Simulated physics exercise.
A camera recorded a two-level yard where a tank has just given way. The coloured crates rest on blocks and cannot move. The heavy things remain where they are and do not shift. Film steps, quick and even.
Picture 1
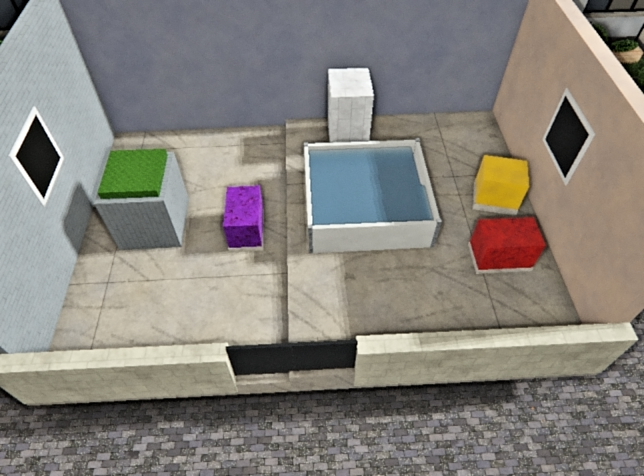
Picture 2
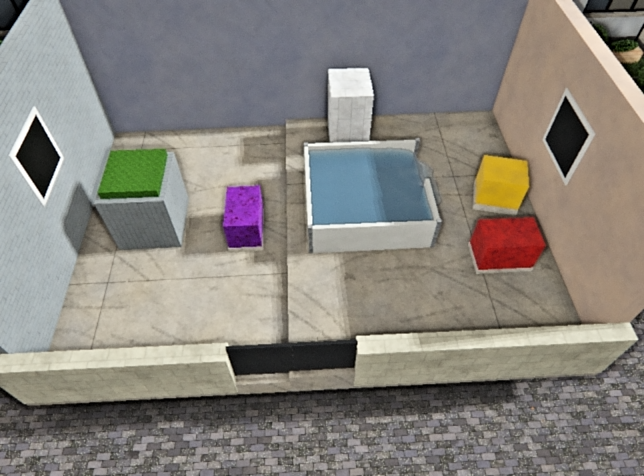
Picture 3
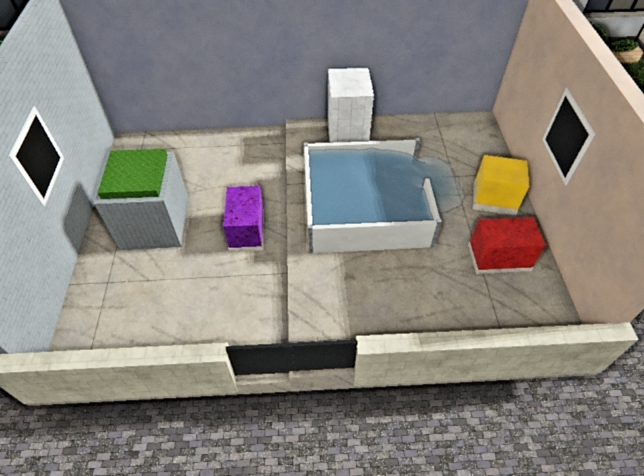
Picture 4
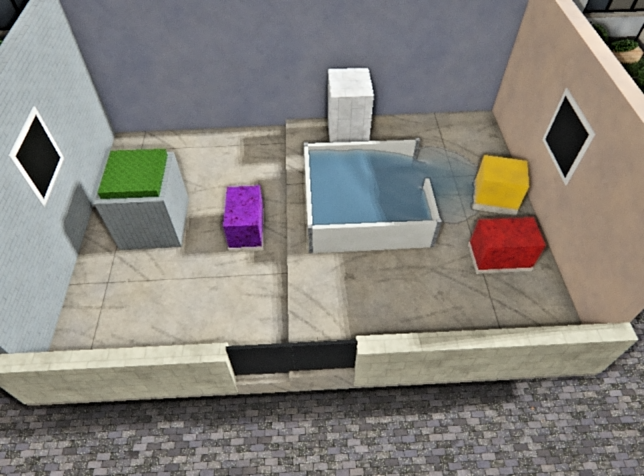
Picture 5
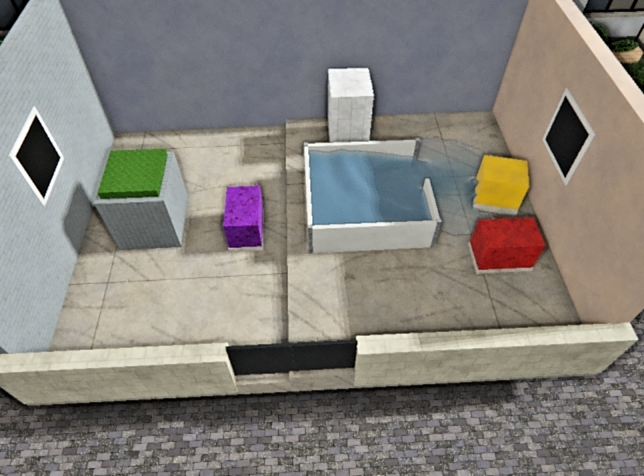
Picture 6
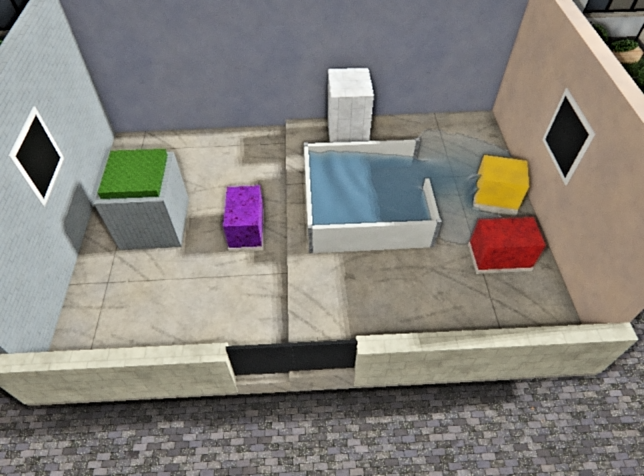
Blue water pouring through a gap in the right side of a white-walled tank, spreading across the floor toward a yellow block.
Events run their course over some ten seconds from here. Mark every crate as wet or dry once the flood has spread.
Purple crate: Dry, red crate: Wet, yellow crate: Wet.
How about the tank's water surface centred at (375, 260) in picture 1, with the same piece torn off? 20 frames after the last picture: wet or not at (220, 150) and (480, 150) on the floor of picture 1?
The first is not reached, and then the second is wetted.
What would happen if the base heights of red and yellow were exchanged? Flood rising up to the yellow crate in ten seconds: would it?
The yellow one is reached.
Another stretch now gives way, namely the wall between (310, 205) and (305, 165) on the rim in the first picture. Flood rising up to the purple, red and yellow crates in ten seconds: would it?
Then: Purple is topped; red remains dry; yellow is safe.
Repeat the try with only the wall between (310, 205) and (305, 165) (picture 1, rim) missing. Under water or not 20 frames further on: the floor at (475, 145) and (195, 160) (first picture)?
Taking them in turn: Left clear, then underwater.
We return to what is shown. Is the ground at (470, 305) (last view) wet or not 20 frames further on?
Lab note: Spot reads soaked.
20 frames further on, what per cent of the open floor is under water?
Near 35 in a hundred.
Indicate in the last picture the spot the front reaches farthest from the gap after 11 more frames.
About (564, 298).
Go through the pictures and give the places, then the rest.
In the first frame, still water in the open tank at (367, 184).
In the second frame, water pours out at (417, 177) and has run to a hidden place.
In the third frame, the front is at (459, 198), out from the gap at (417, 178).
In the fourth frame, the front is at a hidden place, out from the gap at (416, 179).
In the fifth frame, the front is at a hidden place, out from the gap at (416, 179).
In the sixth frame, the front is at (509, 156), out from the gap at (417, 178).
A moment on, water covers 15 % of the floor; the purple crate not reached, the red crate water round its plinth, the yellow crate water round its plinth.
Next, water covers 20 % of the floor; the purple crate not reached, the red crate water round its plinth, the yellow crate water round its plinth.
Then, water covers 35 % of the floor; the purple crate not reached, the red crate water round its plinth, the yellow crate water round its plinth.
Later, water covers 65 % of the floor; the purple crate not reached, the red crate water round its plinth, the yellow crate water round its plinth.
In the end, water covers 90 % of the floor; the purple crate stayed above the water, the red crate was topped, the yellow crate was topped.
